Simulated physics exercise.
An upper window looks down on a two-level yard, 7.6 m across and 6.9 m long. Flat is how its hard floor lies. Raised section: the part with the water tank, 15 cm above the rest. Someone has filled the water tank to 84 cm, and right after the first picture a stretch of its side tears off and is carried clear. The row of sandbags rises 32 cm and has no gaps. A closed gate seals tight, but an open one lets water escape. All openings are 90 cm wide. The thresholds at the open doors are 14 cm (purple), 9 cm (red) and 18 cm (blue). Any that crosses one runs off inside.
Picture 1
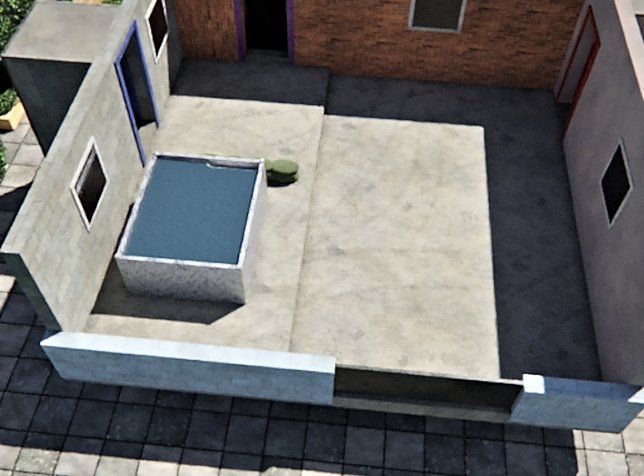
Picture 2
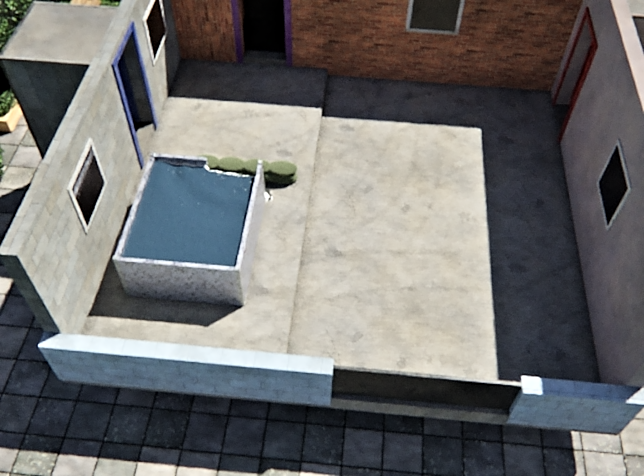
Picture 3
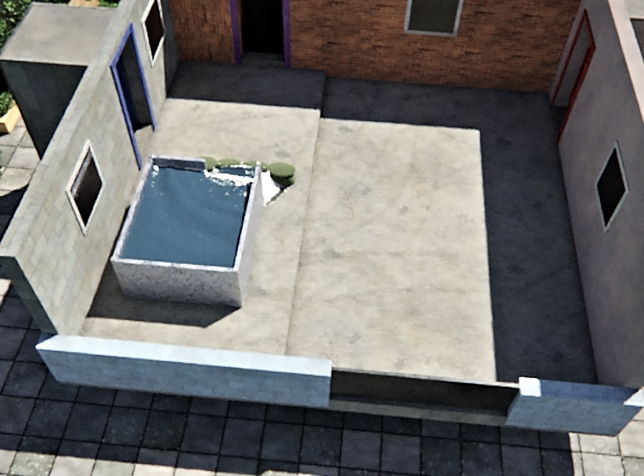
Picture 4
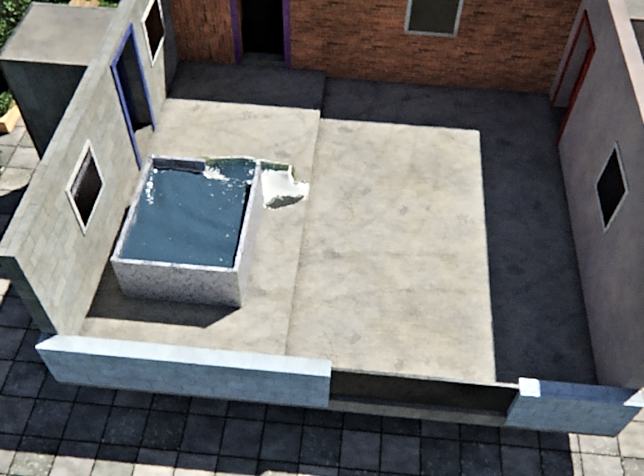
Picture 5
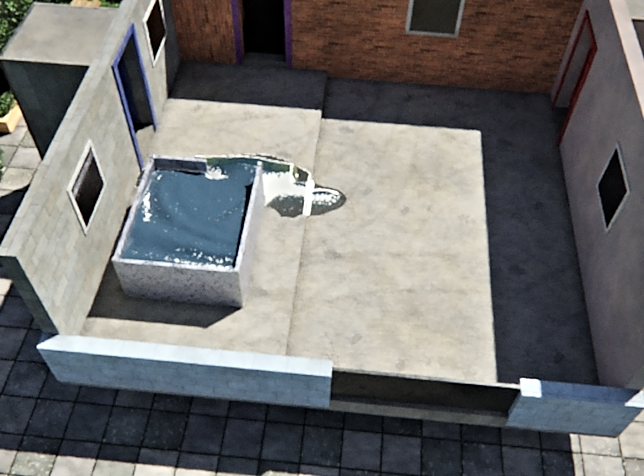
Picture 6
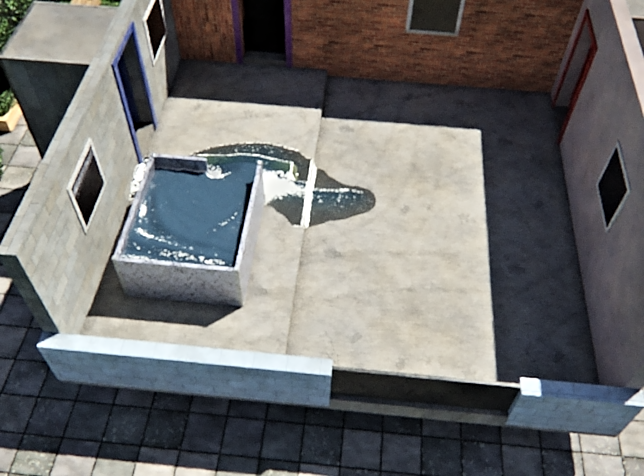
In a walled yard seen from above, water burst from the back right corner of a raised square tank, splashed white onto the concrete, and spread in a dark patch behind and to the right.
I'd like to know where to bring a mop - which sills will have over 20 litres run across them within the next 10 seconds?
Purple door: No mop needed. Red door: No mop needed. Blue door: No mop needed.
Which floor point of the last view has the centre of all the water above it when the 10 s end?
The water's centre sits at about (366, 216).
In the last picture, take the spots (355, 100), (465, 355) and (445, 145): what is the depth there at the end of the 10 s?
Depths in turn: Roughly 2, 6 and 6 centimetres.
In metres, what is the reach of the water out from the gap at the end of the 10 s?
About 6.8 m.
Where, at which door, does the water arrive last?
It's the red door.
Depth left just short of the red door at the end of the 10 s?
About 8.5 cm.
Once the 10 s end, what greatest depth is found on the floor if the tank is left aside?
Max around 16 cm.
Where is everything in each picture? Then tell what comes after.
The first picture shows still water, 84 cm deep, in the water tank at (195, 210).
In the second picture, water pours out at (236, 189) and has run 0.5 m, to (268, 199); deepest outside 47 cm, 84 cm at the water tank's back.
In the third picture, water pours out at (234, 191) and has run 0.9 m, to (283, 189); deepest outside 53 cm, 84 cm at the water tank's back.
In the fourth picture, the front is at (172, 177), 1.3 m from the gap at (234, 191); 1.3 m2 of floor is under water; 84 cm left at the back of the water tank.
In the fifth picture, the front is at (139, 177), 1.8 m from the gap at (235, 191); 2.7 m2 of floor is under water; 78 cm left at the back of the water tank.
In the sixth picture, the front is at (369, 198), 2.3 m from the gap at (235, 189); 3.9 m2 of floor is under water; 71 cm left at the back of the water tank.
A moment later water covers 30 % of the floor and is deepest (61 cm) near (239, 189); purple door not reached, red door not reached, blue door 10 cm at the sill, 0 L in.
Soon after water covers 60 % of the floor and is deepest (48 cm) near (239, 189); purple door 16 cm at the sill, 0 L in, red door not reached, blue door 10 cm at the sill, 0 L in.
Next water covers 75 % of the floor and is deepest (40 cm) near (239, 189); purple door 13 cm at the sill, 1 L in, red door 2 cm at the sill, 0 L in, blue door 12 cm at the sill, 0 L in.
Later on water covers 95 % of the floor and is deepest (27 cm) near (239, 189); purple door 9 cm at the sill, 1 L in, red door 9 cm at the sill, 1 L in, blue door 10 cm at the sill, 2 L in.
At the end water covers 95 % of the floor and is deepest (16 cm) near (237, 197); purple door 5 cm at the sill, 1 L in, red door 9 cm at the sill, 3 L in, blue door 6 cm at the sill, 2 L in.
